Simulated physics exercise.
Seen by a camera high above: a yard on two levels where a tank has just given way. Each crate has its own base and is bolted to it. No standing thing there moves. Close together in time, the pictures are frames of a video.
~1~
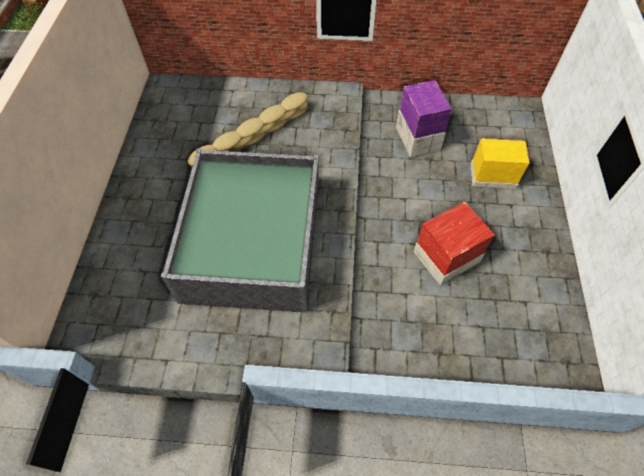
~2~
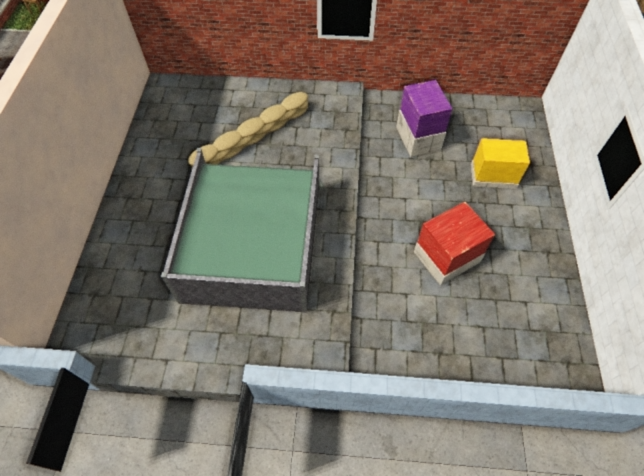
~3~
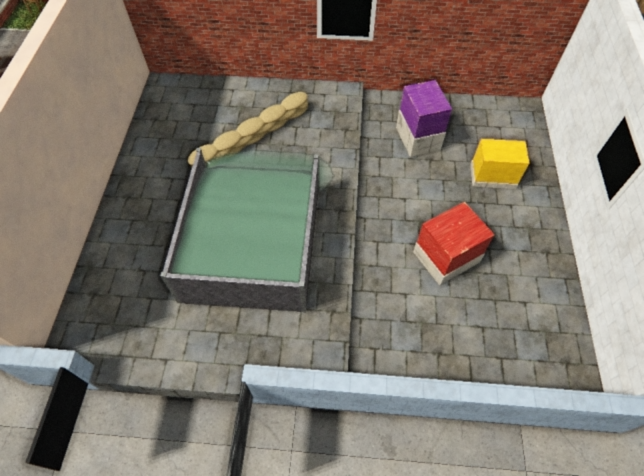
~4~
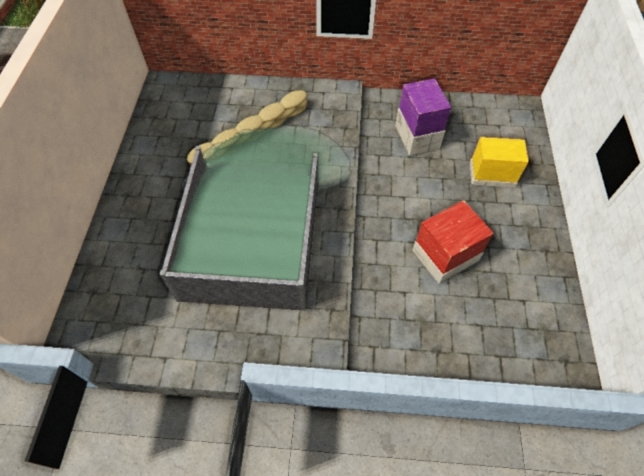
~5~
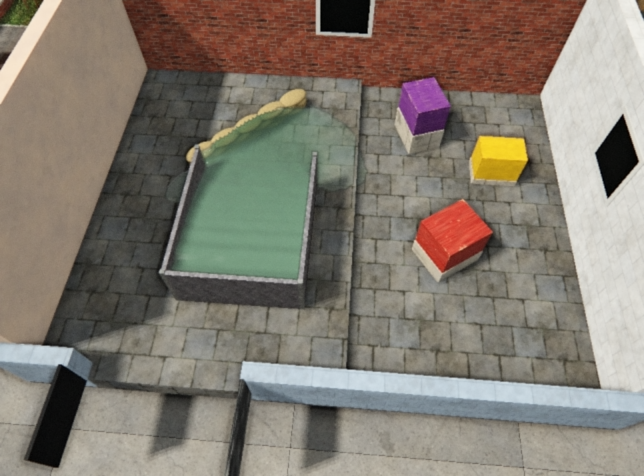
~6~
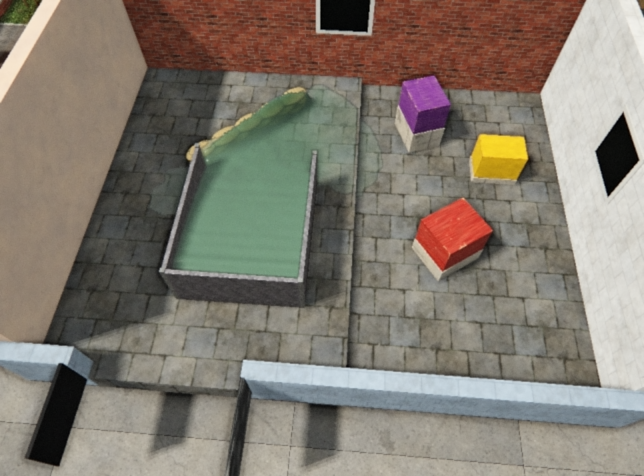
A water tank opens at its far side and green water spreads over the sandbags behind.
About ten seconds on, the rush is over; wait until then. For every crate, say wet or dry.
Purple crate - dry; red crate - dry; yellow crate - wet.
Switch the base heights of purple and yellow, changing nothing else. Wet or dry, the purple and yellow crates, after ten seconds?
Purple: Flooded; yellow: Untouched.
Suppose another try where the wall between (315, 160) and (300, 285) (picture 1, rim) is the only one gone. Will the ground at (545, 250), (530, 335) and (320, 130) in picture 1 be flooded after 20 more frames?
Going through them in turn: Reached by the flood, then reached by the flood, then still unsoaked.
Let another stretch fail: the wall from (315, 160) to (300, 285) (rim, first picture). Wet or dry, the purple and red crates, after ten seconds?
As I see it, the purple one is not reached, and the red one gets reached.
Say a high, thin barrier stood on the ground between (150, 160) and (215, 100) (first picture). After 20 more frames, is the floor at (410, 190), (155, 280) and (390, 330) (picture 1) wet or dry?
Taking the three spots in order: Soaked, spared, spared.
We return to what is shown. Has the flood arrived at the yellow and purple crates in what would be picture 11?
Briefly, yellow: Not wet; purple: Got wet.
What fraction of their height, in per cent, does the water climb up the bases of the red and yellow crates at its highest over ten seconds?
60 and 130 per cent, roughly.
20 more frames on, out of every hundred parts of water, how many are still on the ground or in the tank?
100 % or so.
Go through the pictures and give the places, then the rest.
Still water in the water tank at (247, 216), in the first frame.
Water pours out on the water tank's far side and has run to a hidden place, in the second frame.
The front is at (328, 174), out from the gap on the water tank's far side, in the third frame.
Water pours out on the water tank's far side and has run to (336, 149), in the fourth frame.
The front is at (313, 110), out from the gap on the water tank's far side, in the fifth frame.
Water pours out on the water tank's far side and has run to (322, 88), in the sixth frame.
A moment on, water covers 25 % of the floor; the purple crate water round its plinth, the red crate not reached, the yellow crate not reached.
Next, water covers 45 % of the floor; the purple crate water round its plinth, the red crate not reached, the yellow crate not reached.
Then, water covers 55 % of the floor; the purple crate water round its plinth, the red crate water round its plinth, the yellow crate water round its plinth.
Later, water covers 80 % of the floor; the purple crate water round its plinth, the red crate water round its plinth, the yellow crate water round its plinth.
In the end, water covers 85 % of the floor; the purple crate stayed above the water, the red crate stayed above the water, the yellow crate was topped.
